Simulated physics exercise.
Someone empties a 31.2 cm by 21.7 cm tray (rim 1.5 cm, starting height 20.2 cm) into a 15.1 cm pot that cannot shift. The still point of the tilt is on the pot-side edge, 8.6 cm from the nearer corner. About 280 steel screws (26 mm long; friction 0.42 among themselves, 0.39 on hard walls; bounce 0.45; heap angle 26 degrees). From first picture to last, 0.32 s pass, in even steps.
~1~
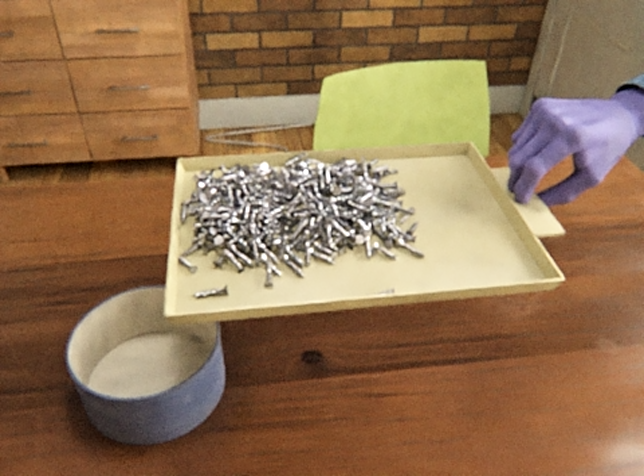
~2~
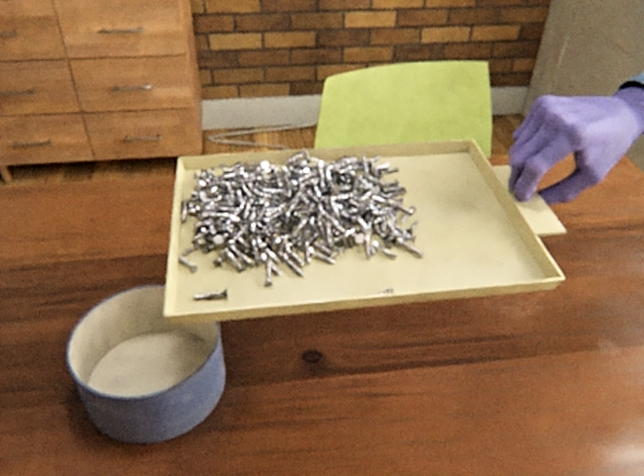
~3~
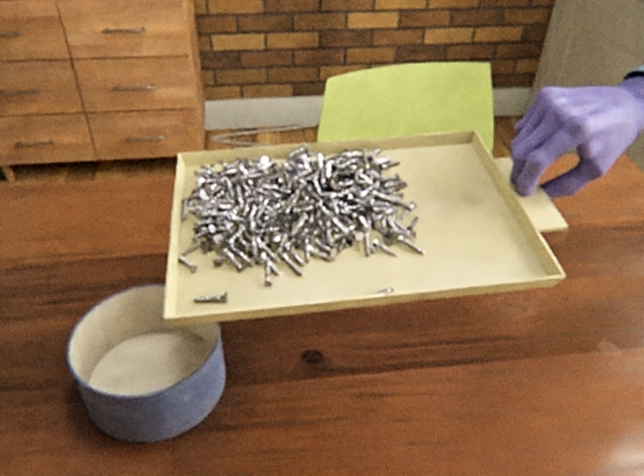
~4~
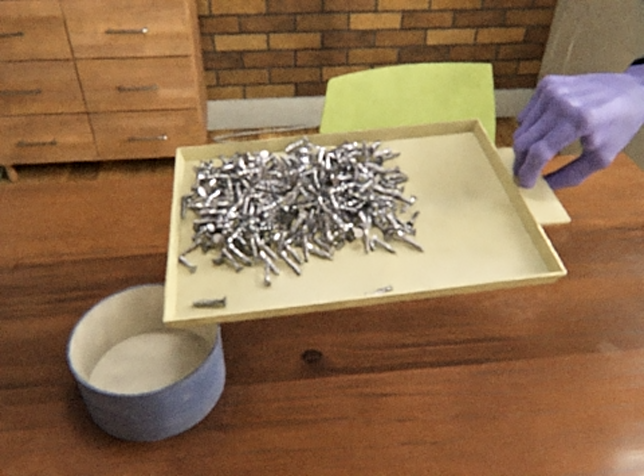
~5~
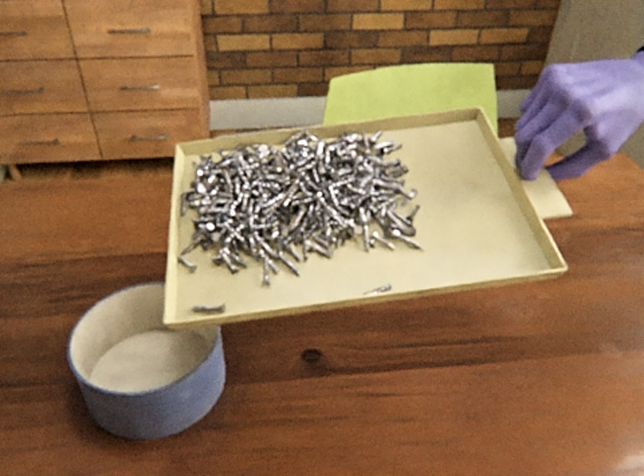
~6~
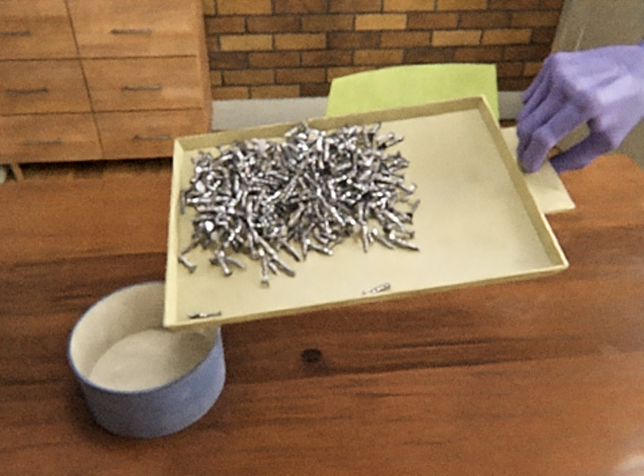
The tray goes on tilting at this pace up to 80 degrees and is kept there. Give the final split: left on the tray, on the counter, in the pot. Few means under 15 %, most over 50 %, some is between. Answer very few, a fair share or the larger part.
Left on the tray: Very few; on the counter: The larger part; in the pot: Very few.
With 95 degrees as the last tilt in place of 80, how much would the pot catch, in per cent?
In that case some 5 per cent.
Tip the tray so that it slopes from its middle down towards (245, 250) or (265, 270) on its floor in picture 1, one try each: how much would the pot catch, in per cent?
Some 65 and 30 per cent.
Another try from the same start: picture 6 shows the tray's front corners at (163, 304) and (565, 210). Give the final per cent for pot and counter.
Pot 60, counter 35.
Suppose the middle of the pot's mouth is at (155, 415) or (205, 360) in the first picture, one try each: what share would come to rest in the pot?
Some 65 and 50 per cent.
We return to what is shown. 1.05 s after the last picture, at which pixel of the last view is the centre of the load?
At about (220, 328).
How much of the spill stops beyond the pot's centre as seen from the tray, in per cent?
Some 10 per cent.
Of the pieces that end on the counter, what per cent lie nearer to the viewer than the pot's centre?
Some 100 per cent.
Then, 0.62 s after the last picture, tilt 44 degrees; the tray holds 100 %, the pot 0 %.
Then, 1.05 s after the last picture, tilt 65 degrees; the tray holds 65 %, the pot 0 %.
Then, 1.55 s after the last picture, tilt 80 degrees; the tray holds 5 %, the pot 5 %.
In the end, tray 0 %, counter 95 %, pot 5 %.
